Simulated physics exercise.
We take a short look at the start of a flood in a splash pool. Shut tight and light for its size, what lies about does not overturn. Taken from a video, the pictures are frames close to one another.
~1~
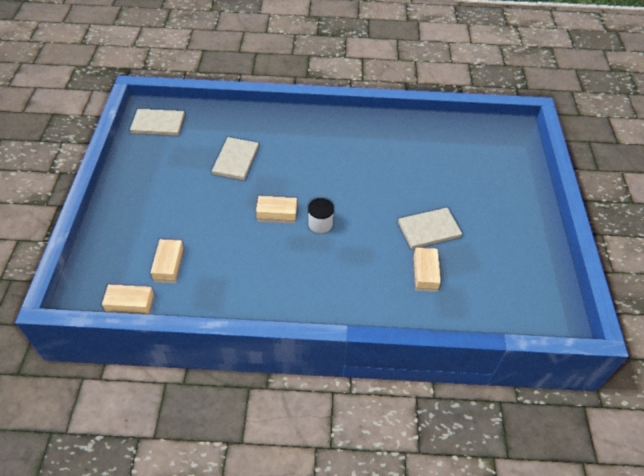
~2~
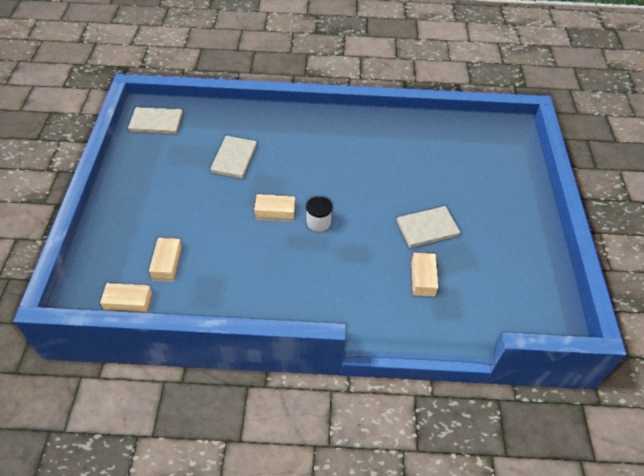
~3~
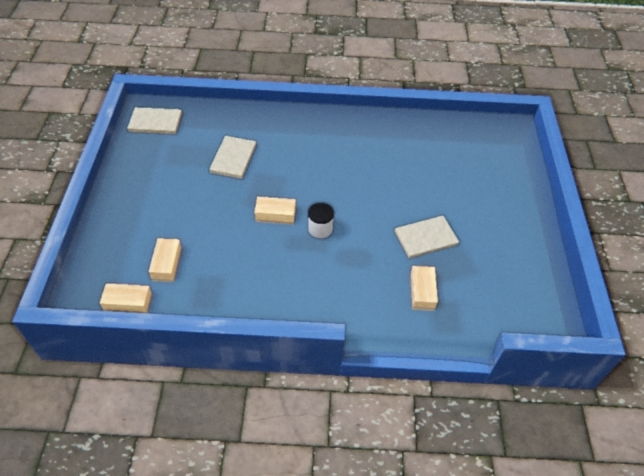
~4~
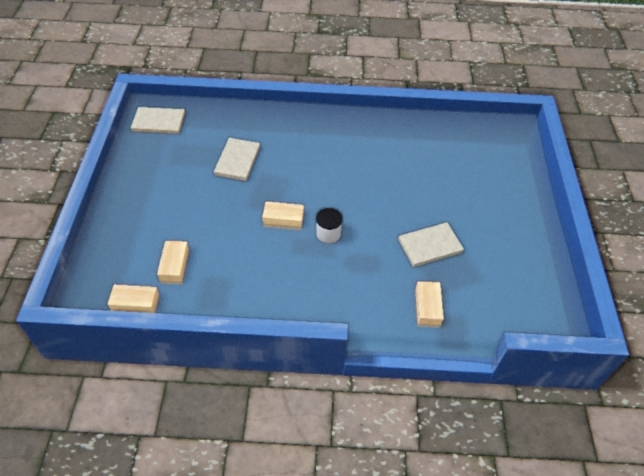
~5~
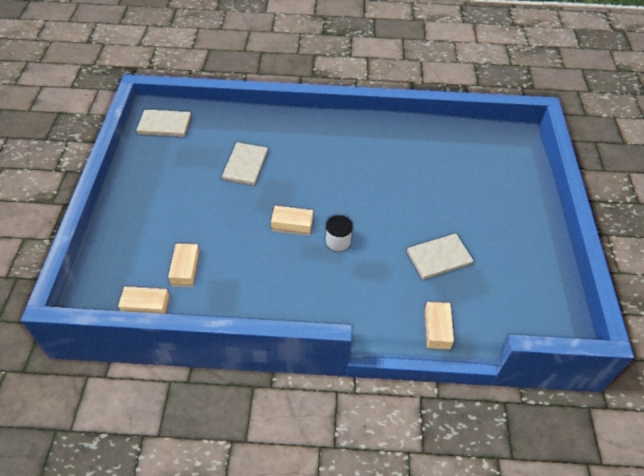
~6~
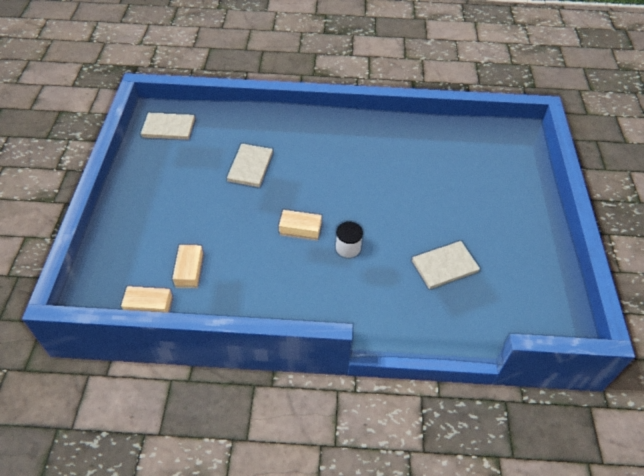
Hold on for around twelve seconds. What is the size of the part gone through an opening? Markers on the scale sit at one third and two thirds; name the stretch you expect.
It is going to be in the central band.
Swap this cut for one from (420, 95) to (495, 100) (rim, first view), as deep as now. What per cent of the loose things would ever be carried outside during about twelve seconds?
That comes to around 0 per cent.
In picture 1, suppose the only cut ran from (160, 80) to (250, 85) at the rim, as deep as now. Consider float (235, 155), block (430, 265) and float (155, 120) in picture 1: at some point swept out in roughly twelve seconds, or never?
Escapes, remains, escapes.
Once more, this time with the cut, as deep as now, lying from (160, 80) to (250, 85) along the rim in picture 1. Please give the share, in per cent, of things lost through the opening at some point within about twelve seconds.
Near 40 percent, give or take.
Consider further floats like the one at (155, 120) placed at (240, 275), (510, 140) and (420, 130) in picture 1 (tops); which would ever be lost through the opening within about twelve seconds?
In order: Leaves the room, never leaves, never leaves.
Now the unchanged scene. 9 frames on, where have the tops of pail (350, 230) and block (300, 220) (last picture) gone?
The first should be around (396, 305) and the second around (340, 255).
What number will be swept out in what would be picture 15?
That makes 2.
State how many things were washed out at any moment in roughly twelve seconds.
Counting them up gives 4.
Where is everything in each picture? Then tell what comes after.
The first frame shows a float at (430, 226), afloat; a pail at (321, 208) floats; 0 of 8 have shifted.
The second frame shows a float at (428, 225) floats; a pail at (319, 206) floats; 0 of 8 have shifted.
The third frame shows a float at (427, 235) floats, close to its start; a pail at (321, 213), afloat, close to its start; 2 of 8 have shifted.
The fourth frame shows a float at (431, 243), afloat, close to its start; a pail at (329, 218) floats, close to its start; 4 of 8 have shifted.
The fifth frame shows a float at (440, 254), afloat, close to its start; a pail at (339, 225) floats, close to its start; 7 of 8 have shifted.
The sixth frame shows a float at (446, 263) floats, a stride from its start; a pail at (350, 232) floats, close to its start; 7 of 8 have shifted.
A moment on, 1 of 8 are out; 7 afloat.
Next, 2 of 8 are out; 6 afloat.
Later, 3 of 8 are out; 5 afloat.
In the end, 4 of 8 are out; 4 afloat.
